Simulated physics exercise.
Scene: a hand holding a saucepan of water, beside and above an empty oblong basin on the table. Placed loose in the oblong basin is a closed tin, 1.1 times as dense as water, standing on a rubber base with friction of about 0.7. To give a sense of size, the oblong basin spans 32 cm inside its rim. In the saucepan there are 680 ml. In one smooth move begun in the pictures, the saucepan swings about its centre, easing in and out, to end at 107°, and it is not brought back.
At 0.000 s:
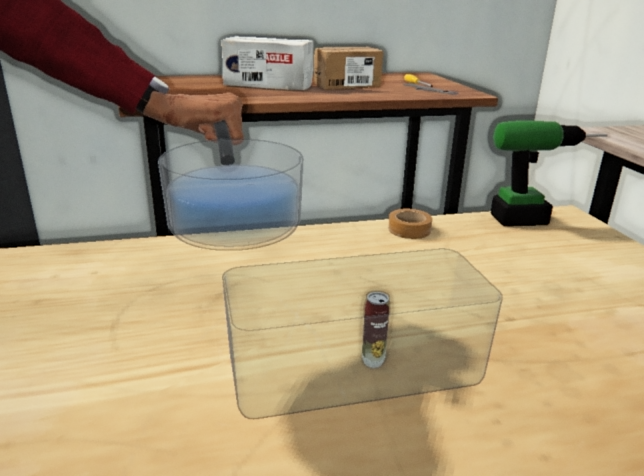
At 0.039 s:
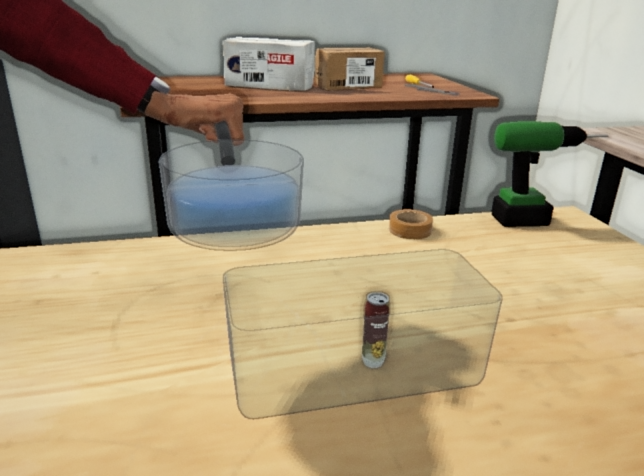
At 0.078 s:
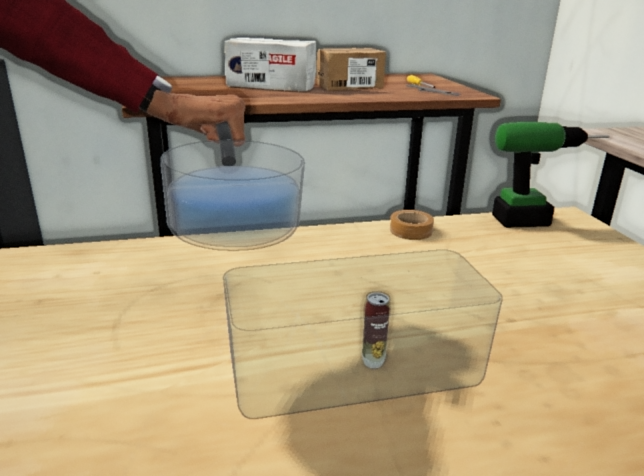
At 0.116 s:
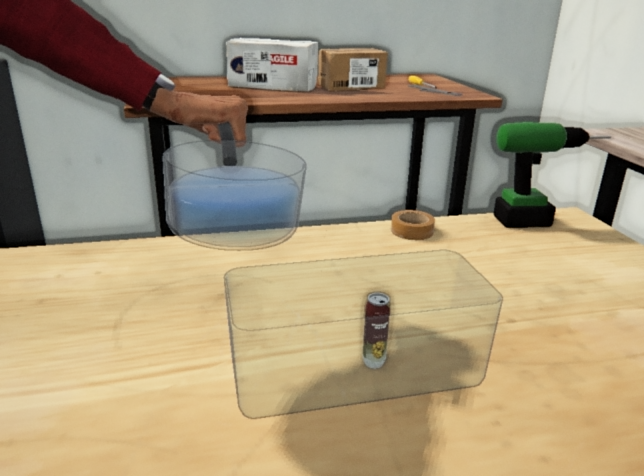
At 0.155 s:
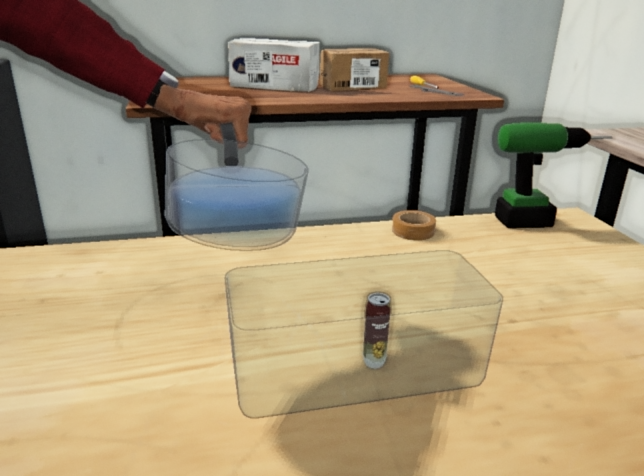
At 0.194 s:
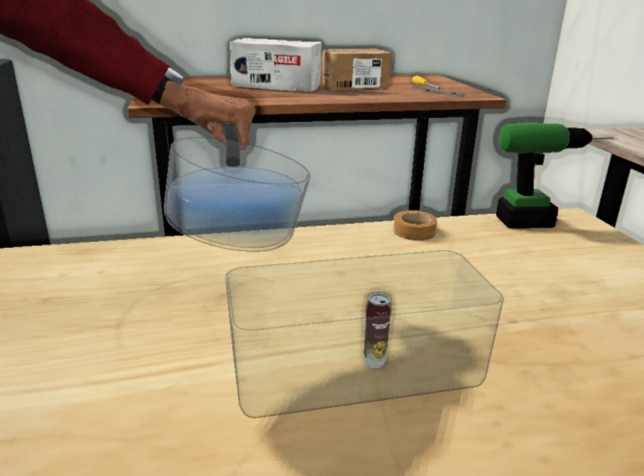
In a room with pale grey walls, seen from slightly above a light wooden table, a brown bench behind holds a white parcel and a cardboard box. A dark red-sleeved arm at upper left holds a clear round pan of blue water above and behind a clear oblong container with a dark red can inside, while brown tape and a green drill sit at right. The hand slowly tilts the pan slightly rightward.
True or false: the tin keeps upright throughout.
True.
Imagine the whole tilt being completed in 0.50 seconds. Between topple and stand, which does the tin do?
Holds steady.
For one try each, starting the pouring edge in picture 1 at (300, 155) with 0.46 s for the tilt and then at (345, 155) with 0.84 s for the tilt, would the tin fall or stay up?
First it stays on its base; then it stays on its base.
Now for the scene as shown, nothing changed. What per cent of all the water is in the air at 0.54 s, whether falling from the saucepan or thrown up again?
Around 36 in a hundred.
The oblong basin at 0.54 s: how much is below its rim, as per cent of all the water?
Some 7 per cent.
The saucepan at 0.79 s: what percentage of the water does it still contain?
Roughly 10 percent remains.
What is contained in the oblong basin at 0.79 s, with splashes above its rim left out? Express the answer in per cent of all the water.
The share is close to 80 percent.
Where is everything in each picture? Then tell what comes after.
In the first picture, it leans 0°; its right rim is at (300, 156); the water meets the walls at (166, 187) and (297, 179); the oblong basin's rim runs from (227, 299) to (478, 273); the tin's top is at (378, 301).
In the second picture, it leans 1°; its right rim is at (301, 157); the water meets the walls at (166, 187) and (296, 179).
In the third picture, it leans 2°; its right rim is at (302, 160); the water meets the walls at (167, 186) and (297, 180).
In the fourth picture, it leans 5°; its right rim is at (304, 163); the water meets the walls at (168, 186) and (298, 181).
In the fifth picture, it leans 9°; its right rim is at (306, 168); the water meets the walls at (169, 186) and (299, 182).
In the sixth picture, it leans 13°; its right rim is at (307, 173); the water meets the walls at (170, 186) and (300, 183).
By 0.54 s the tilt is 76° and 57 per cent is still to pour; the tin stands where it began.
By 0.79 s the tilt is 106° and 11 per cent is still to pour; the tin stands 1 cm from where it began.
By 1.05 s the tilt is 107° and 1 per cent is still to pour; the tin stands where it began.
By 1.34 s the tilt is 107° and 0 per cent is still to pour; the tin stands where it began.
At rest the tin stands where it began.
